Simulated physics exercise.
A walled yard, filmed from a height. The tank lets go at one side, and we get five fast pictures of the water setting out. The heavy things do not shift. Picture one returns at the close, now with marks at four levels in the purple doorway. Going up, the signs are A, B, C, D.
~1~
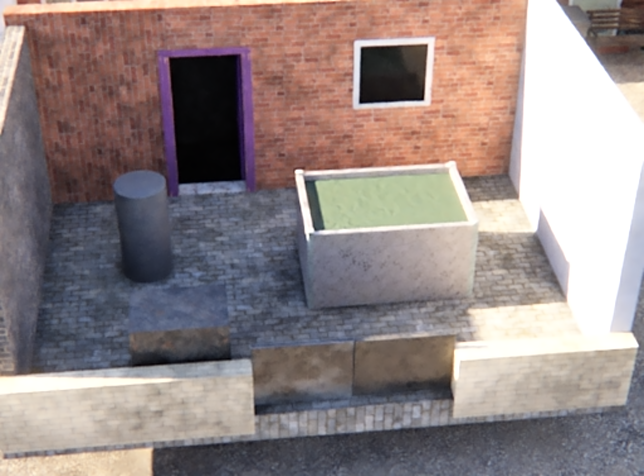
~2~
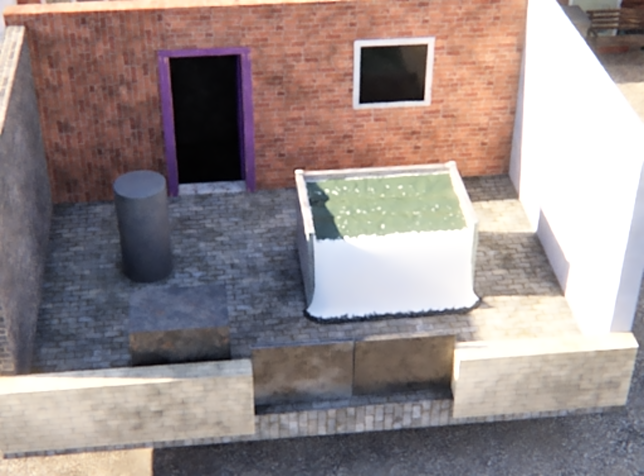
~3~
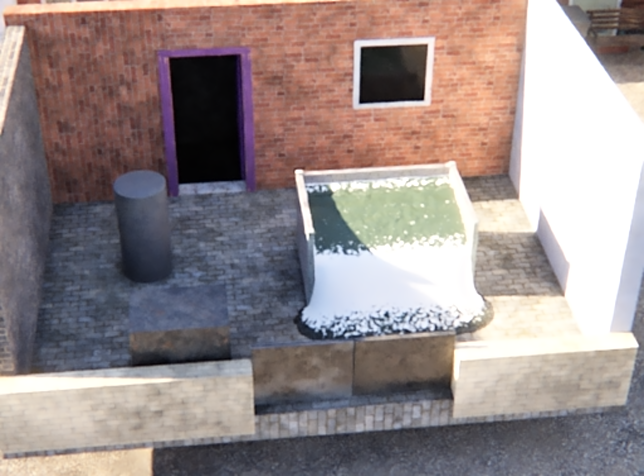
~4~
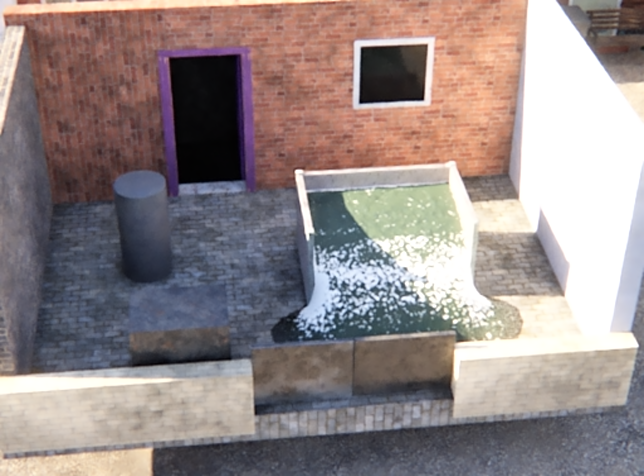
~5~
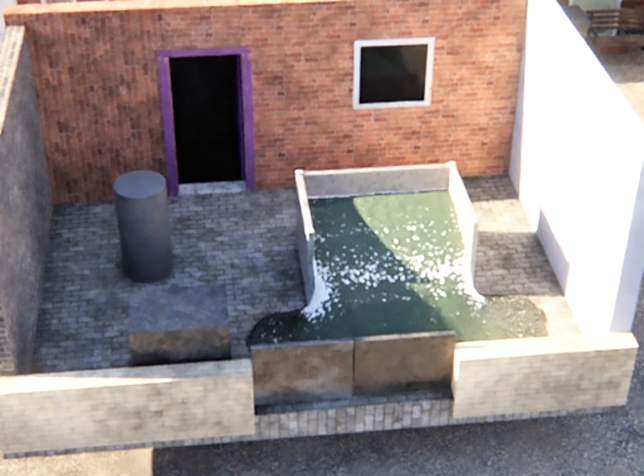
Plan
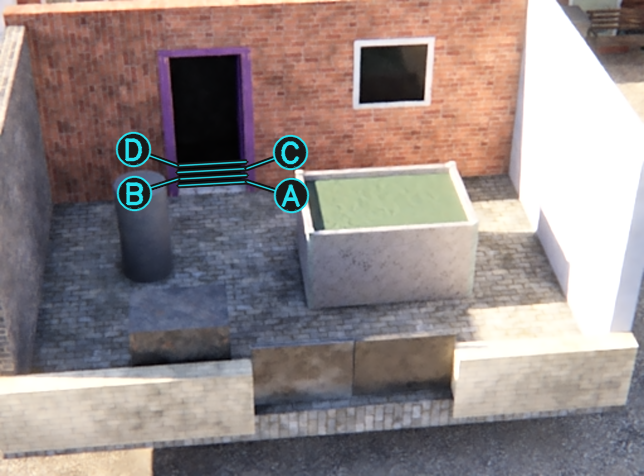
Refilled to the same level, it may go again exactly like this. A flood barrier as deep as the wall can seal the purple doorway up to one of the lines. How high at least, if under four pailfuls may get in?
The answer is height A.
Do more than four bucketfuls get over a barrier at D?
No.
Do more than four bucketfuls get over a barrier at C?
No, not at all.
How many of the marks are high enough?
All of the four.
In cyan, A at (212, 183); B at (212, 177); C at (212, 170); D at (211, 163); from the bottom up A, B, C, D.
With A, a splash gets over, under a bucket.
With B, nothing gets over.
With C, nothing gets over.
With D, nothing gets over.
